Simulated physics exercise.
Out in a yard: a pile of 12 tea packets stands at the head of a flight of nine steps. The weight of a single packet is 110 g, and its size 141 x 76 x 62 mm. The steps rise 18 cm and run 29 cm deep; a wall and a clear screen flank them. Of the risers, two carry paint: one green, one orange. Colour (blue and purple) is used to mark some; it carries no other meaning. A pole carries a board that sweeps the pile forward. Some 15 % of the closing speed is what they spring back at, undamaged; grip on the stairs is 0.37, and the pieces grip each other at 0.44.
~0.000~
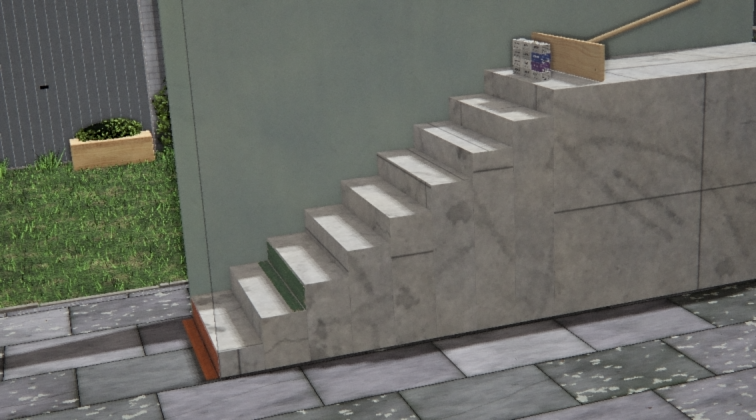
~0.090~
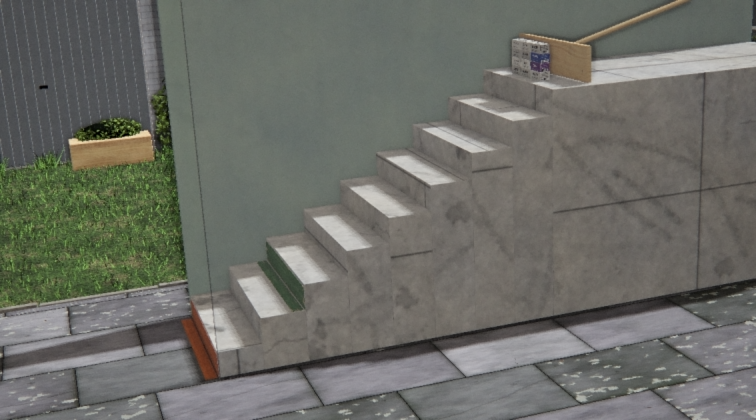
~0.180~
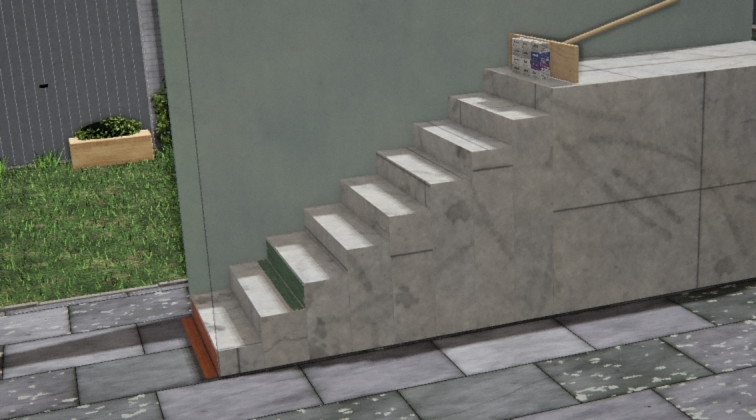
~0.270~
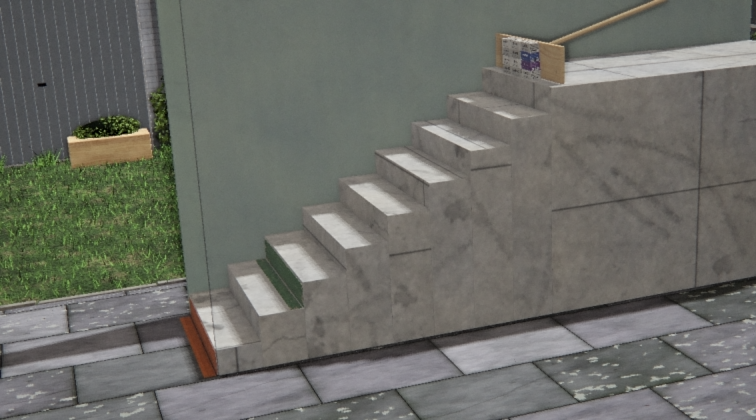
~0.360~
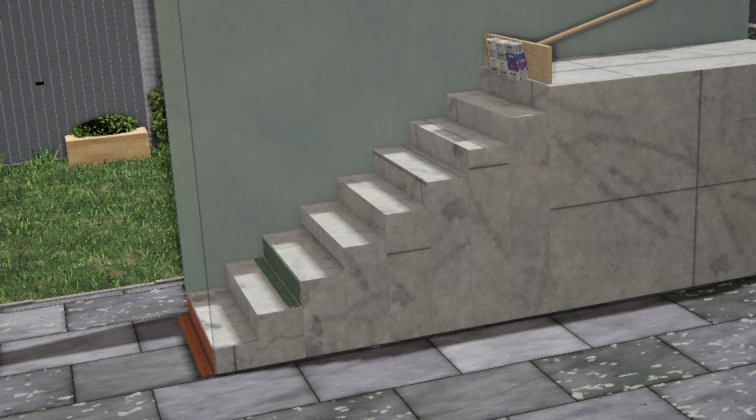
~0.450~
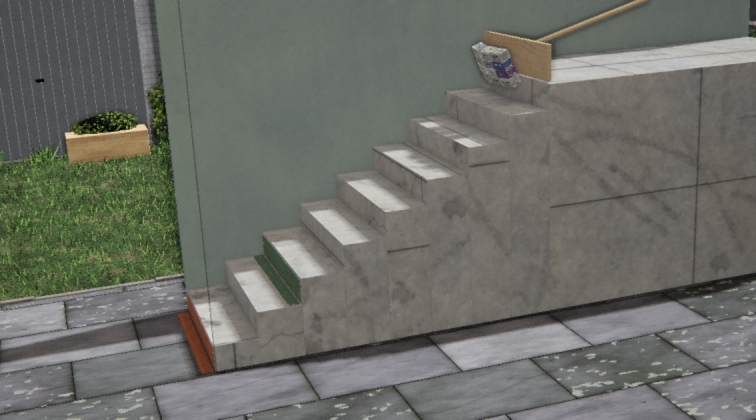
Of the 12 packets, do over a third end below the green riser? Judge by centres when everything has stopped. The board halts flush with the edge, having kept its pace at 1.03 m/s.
Below a third.
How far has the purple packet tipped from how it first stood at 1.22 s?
Roughly 90°.
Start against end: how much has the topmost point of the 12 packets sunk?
Roughly 35 cm.
After 0.64 s, none of the 12 packets below the green riser, 12 disturbed; purple packet on its side; blue packet on its side.
After 1.22 s, none of the 12 packets below the green riser, 12 disturbed; blue packet upside down; purple packet on its side.
In the end (2.2 s), 2 of the 12 packets below the green riser; blue packet upside down; purple packet on its side. That is 17 per cent. From the last view, middles, blue packet near (439, 161), purple packet near (490, 99).
